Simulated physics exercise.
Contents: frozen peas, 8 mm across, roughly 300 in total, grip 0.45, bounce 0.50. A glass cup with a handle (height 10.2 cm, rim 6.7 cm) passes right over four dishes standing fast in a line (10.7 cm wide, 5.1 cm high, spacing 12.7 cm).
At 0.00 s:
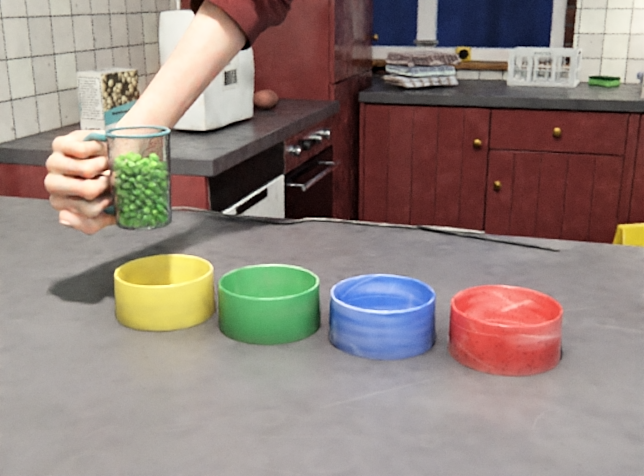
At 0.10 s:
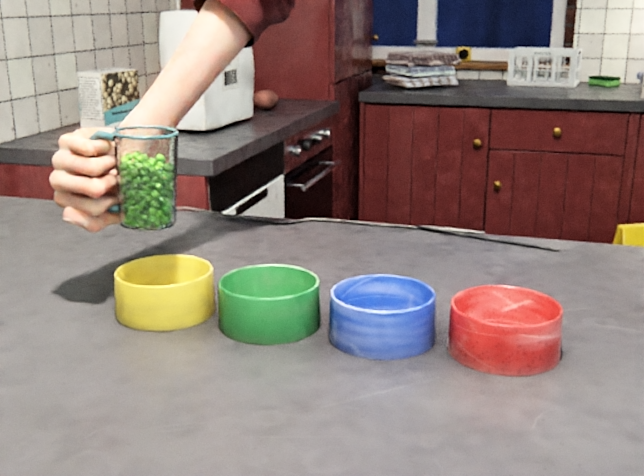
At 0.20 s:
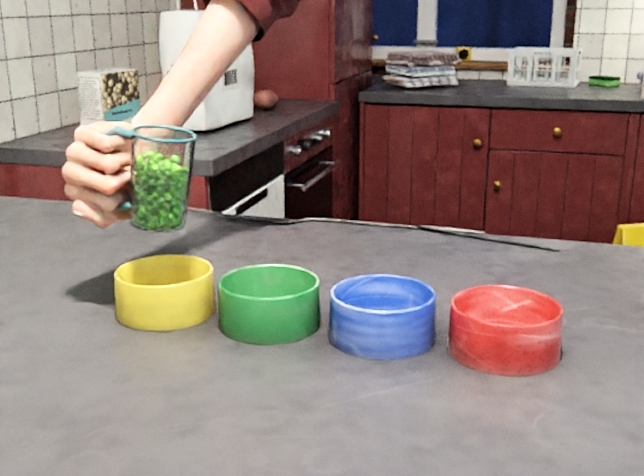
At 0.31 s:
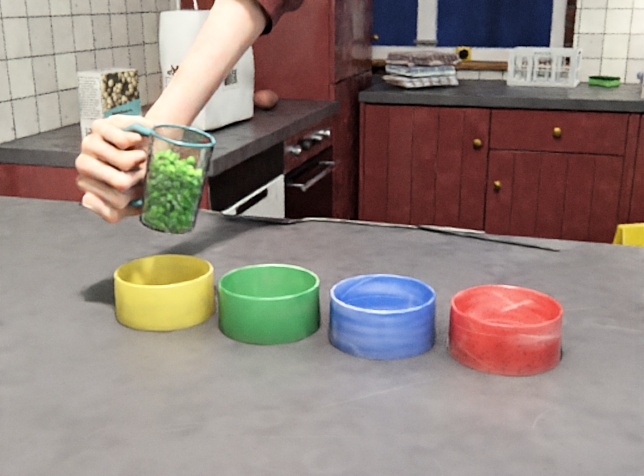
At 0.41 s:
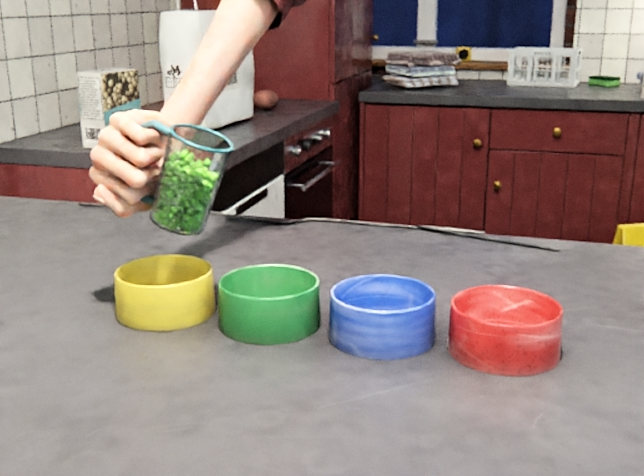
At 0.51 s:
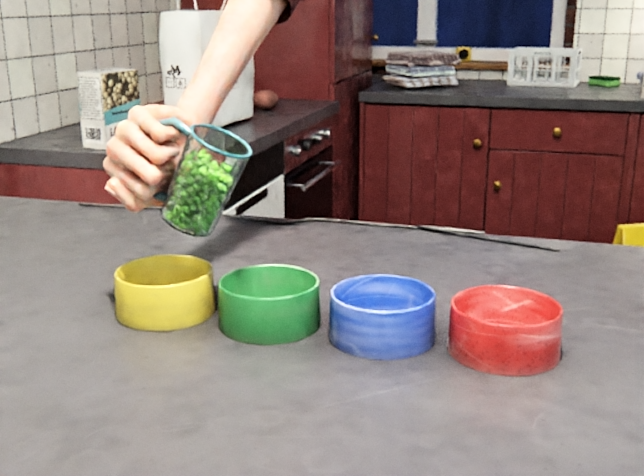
To begin with, a hand holds a glass cup of green peas upright above the yellow dish, at the left of a row with green, blue and red dishes. The hand then carries the cup rightward, tilting it steadily to the right, until it leans between the yellow and green dishes, peas still inside.
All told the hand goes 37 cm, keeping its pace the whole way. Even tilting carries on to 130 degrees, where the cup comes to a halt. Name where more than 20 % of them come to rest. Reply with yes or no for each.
Red: Yes, blue: No, green: No, yellow: No, counter: No.
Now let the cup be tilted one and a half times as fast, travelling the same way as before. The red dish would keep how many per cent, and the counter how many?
Result - red: 10; counter: 20.
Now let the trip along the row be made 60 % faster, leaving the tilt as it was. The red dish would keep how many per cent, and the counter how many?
Red: 100; counter: 0.
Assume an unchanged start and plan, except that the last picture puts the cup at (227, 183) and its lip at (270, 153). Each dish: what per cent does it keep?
Red: 90 / blue: 0 / green: 0 / yellow: 0.
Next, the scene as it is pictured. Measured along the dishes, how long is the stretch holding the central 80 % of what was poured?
About 6 cm.
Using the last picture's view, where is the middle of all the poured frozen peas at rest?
Close to pixel (515, 337).
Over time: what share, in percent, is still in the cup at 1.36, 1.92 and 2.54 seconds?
One after the other: 100, 85, 0 in a hundred.
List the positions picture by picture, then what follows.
Cup at (141, 178), tilt 0 degrees, lip at (166, 133), moved 0.0 cm; middle of the pieces at (146, 192); yellow dish at (164, 270); green dish at (269, 281); blue dish at (383, 293); red dish at (506, 305), in the first frame.
Cup at (147, 178), tilt 3 degrees, lip at (174, 135), moved 0.7 cm; middle of the pieces at (151, 193), in the second frame.
Cup at (161, 179), tilt 8 degrees, lip at (192, 140), moved 2.4 cm; middle of the pieces at (164, 194), in the third frame.
Cup at (175, 180), tilt 14 degrees, lip at (211, 145), moved 4.1 cm; middle of the pieces at (176, 195), in the fourth frame.
Cup at (189, 181), tilt 20 degrees, lip at (230, 150), moved 5.9 cm; middle of the pieces at (189, 196), in the fifth frame.
Cup at (204, 182), tilt 26 degrees, lip at (248, 156), moved 7.6 cm; middle of the pieces at (202, 196); yellow dish at (164, 270); green dish at (269, 281); blue dish at (383, 293); red dish at (506, 305). The cup turns about 55 degrees a second and travels 17 cm a second, in the sixth frame.
Then, at 1.36 s, tilt 75 degrees; cup holds 100 %.
After 1.92 s, tilt 107 degrees; cup holds 85 %, red 10 %.
Then, at 2.54 s, tilt 130 degrees; cup holds 0 %, red 100 %.
By 3.0 s all is still; red 100 %, blue 0 %, green 0 %, yellow 0 %, counter 0 %.
